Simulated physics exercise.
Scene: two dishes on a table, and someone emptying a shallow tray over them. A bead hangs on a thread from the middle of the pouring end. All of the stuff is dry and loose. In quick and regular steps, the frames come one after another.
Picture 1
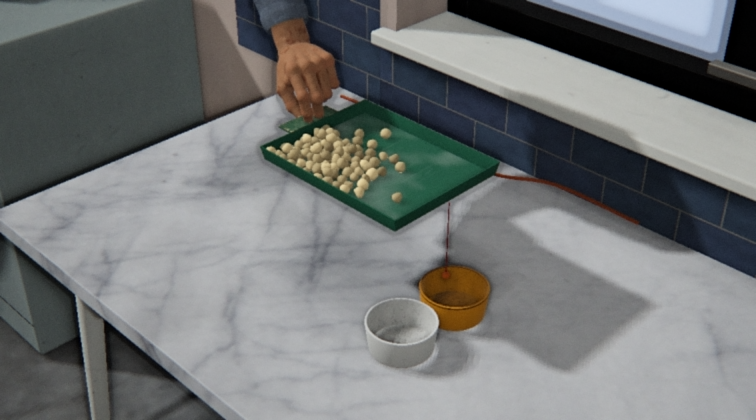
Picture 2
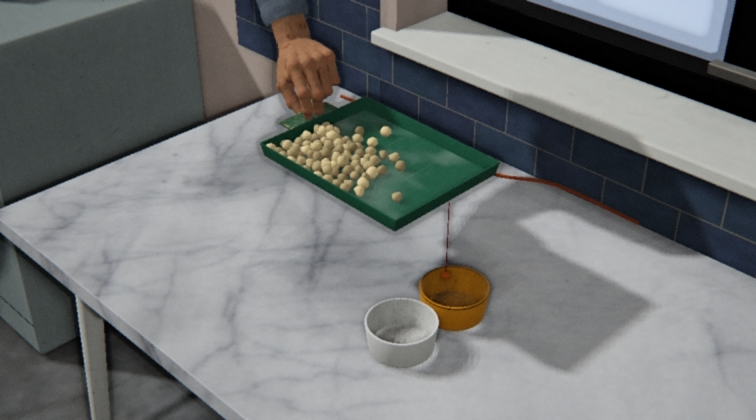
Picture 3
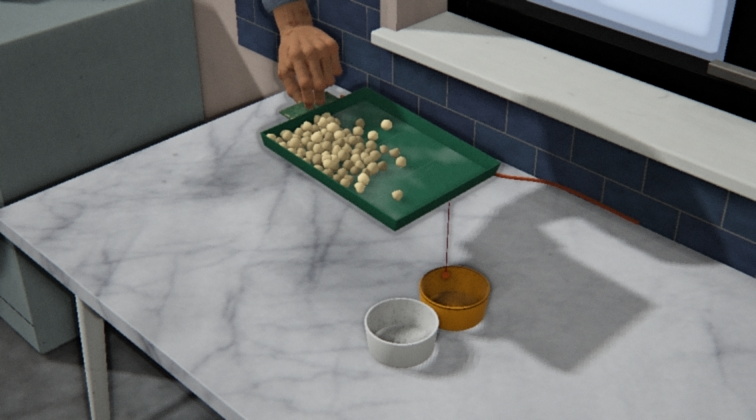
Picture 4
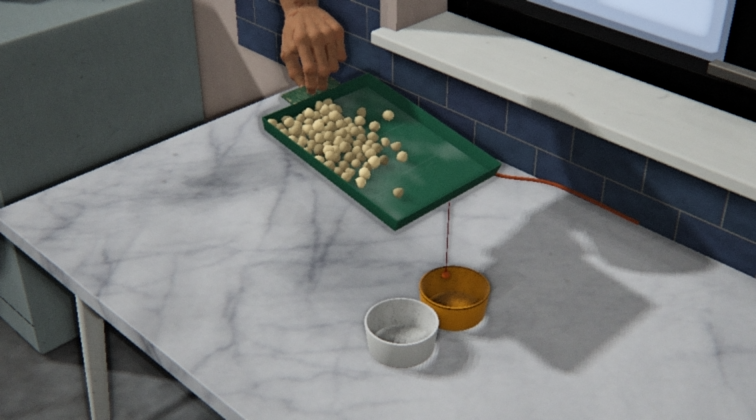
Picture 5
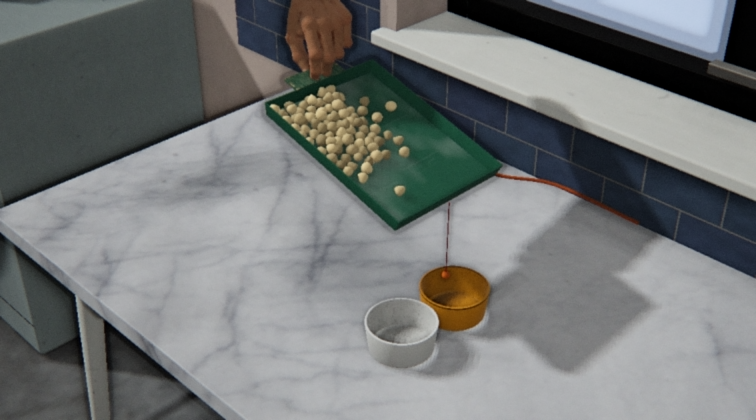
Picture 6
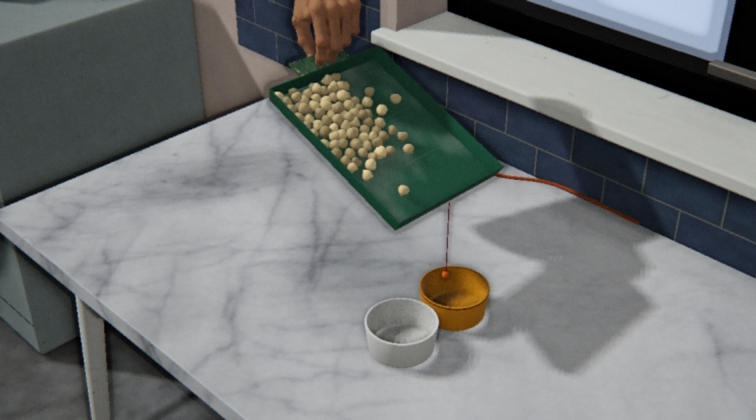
A green tray scattered with pale, round nuts sits above a white marble counter, seen from a fixed, raised angle beside blue wall tiles and a pale sill. Below its near end are a white dish at left and an orange one at right, with a small reddish bead hanging on a thread. A hand steadily lifts the tray's far end, tilting it, while the nuts stay clustered toward the raised end.
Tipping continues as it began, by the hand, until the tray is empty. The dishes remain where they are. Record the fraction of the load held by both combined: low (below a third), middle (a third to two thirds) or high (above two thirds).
Fraction held by both: Low.
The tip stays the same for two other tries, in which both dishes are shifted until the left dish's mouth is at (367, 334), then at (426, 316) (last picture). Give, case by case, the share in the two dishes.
0 %, then 40 %.
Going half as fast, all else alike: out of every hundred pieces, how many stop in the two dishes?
Something like 10 percent, give or take.
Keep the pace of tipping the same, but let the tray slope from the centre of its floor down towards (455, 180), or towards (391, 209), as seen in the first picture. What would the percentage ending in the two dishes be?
About 0 % and about 80 %.
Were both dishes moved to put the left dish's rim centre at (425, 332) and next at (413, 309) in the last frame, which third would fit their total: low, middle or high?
For the first spot it's the middle third, and for the next one it's below one third.
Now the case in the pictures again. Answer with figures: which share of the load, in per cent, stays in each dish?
Left dish keeps 0 %, right dish keeps 10 %.
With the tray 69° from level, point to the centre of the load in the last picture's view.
Look close to (444, 192) in the last picture.
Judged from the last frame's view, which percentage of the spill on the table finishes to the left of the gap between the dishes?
Reading: Around 0 %.
Shortly afterwards, tray tipped steeply; the bulk on the tray; a little in the air.
Next, tray tipped past a quarter turn; near two thirds on the tray; only a few in the left dish; near a third outside both; a little in the air.
Some moments later, tray tipped past a quarter turn; only a few in the left dish; a little in the right dish; the bulk outside both.
In the end, tray tipped past a quarter turn; only a few in the left dish; a little in the right dish; the bulk outside both.
